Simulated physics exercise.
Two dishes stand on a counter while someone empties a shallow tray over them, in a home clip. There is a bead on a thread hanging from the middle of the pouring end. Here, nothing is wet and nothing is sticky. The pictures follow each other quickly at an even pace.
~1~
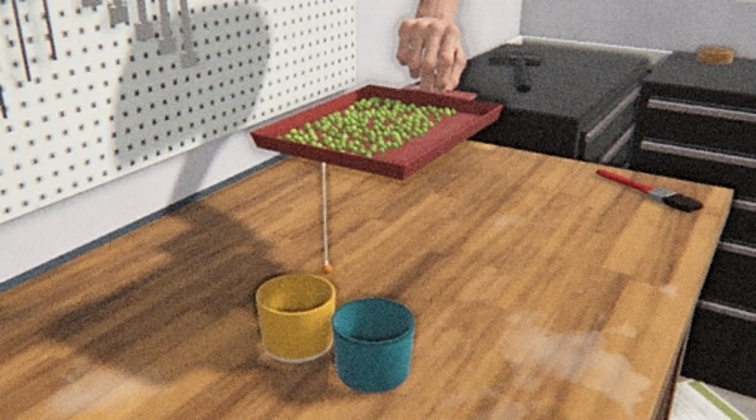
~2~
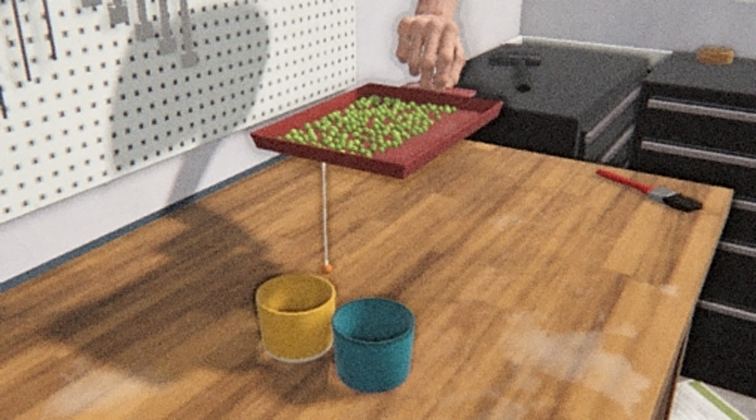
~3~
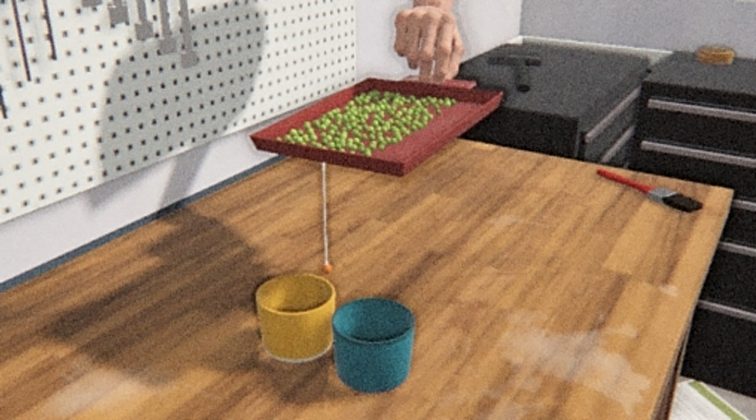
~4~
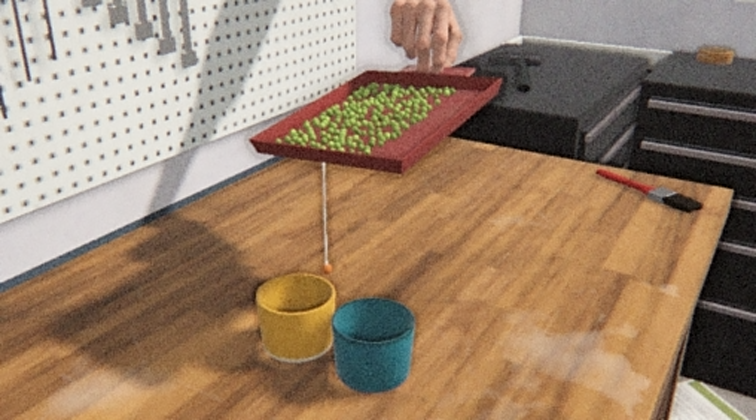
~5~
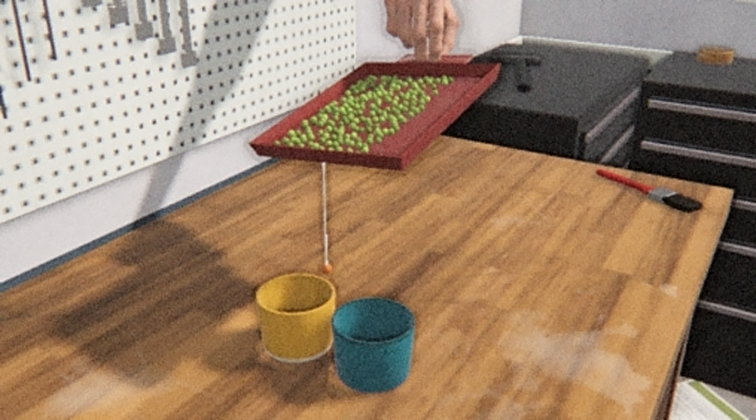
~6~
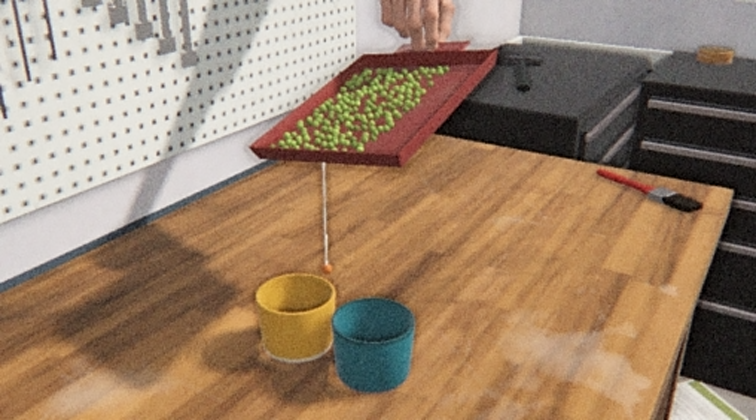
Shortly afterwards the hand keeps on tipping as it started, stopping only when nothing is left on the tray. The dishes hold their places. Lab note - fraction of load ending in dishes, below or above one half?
Catch falls short of half.
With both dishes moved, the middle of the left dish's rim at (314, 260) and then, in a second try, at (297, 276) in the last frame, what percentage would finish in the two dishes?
You'd get near 0 per cent and afterwards near 20 per cent.
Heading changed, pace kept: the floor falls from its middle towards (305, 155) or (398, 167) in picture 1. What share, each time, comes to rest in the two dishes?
First case around 20 per cent, second case 50 per cent.
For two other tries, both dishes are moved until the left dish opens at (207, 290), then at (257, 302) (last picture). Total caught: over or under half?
Short of half, then short of half.
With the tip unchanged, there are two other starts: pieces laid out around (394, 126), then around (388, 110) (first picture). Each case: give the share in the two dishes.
Share in order: Roughly 0 %, 0 %.
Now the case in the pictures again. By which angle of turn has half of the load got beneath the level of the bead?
About 85 degrees.
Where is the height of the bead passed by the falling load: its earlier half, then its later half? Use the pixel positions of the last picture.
Starting near (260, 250), moving on to near (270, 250).
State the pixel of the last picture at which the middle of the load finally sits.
Around (232, 312), give or take.
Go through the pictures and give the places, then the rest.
The first picture shows corners of the pouring end near (256, 132) and (403, 163), level; middle of the load near (363, 126), dried peas; left dish near (273, 332); right dish near (351, 362); bead on its thread near (326, 269).
The second picture shows corners of the pouring end near (256, 133) and (403, 162), level; middle of the load near (363, 125).
The third picture shows corners of the pouring end near (256, 135) and (402, 160), tipped barely, lowest at the left corner; middle of the load near (362, 122).
The fourth picture shows corners of the pouring end near (255, 138) and (401, 157), tipped a little, lowest at the left corner; middle of the load near (362, 117).
The fifth picture shows corners of the pouring end near (255, 141) and (399, 154), tipped a little, lowest at the left corner; middle of the load near (360, 113).
The sixth picture shows corners of the pouring end near (255, 145) and (397, 151), tipped clearly, lowest at the left corner; middle of the load near (355, 110), near half on the move; left dish near (273, 332); right dish near (351, 362).
Shortly afterwards, tray tipped steeply; the bulk on the tray; a little outside both; a little in the air.
Next, tray tipped right over; only a few on the tray; only a few in the left dish; the bulk outside both; a little in the air.
Some moments later, tray tipped past a quarter turn; only a few in the left dish; all but a few outside both.
In the end, tray tipped past a quarter turn; none at all in the right dish; only a few in the left dish; all but a few outside both.
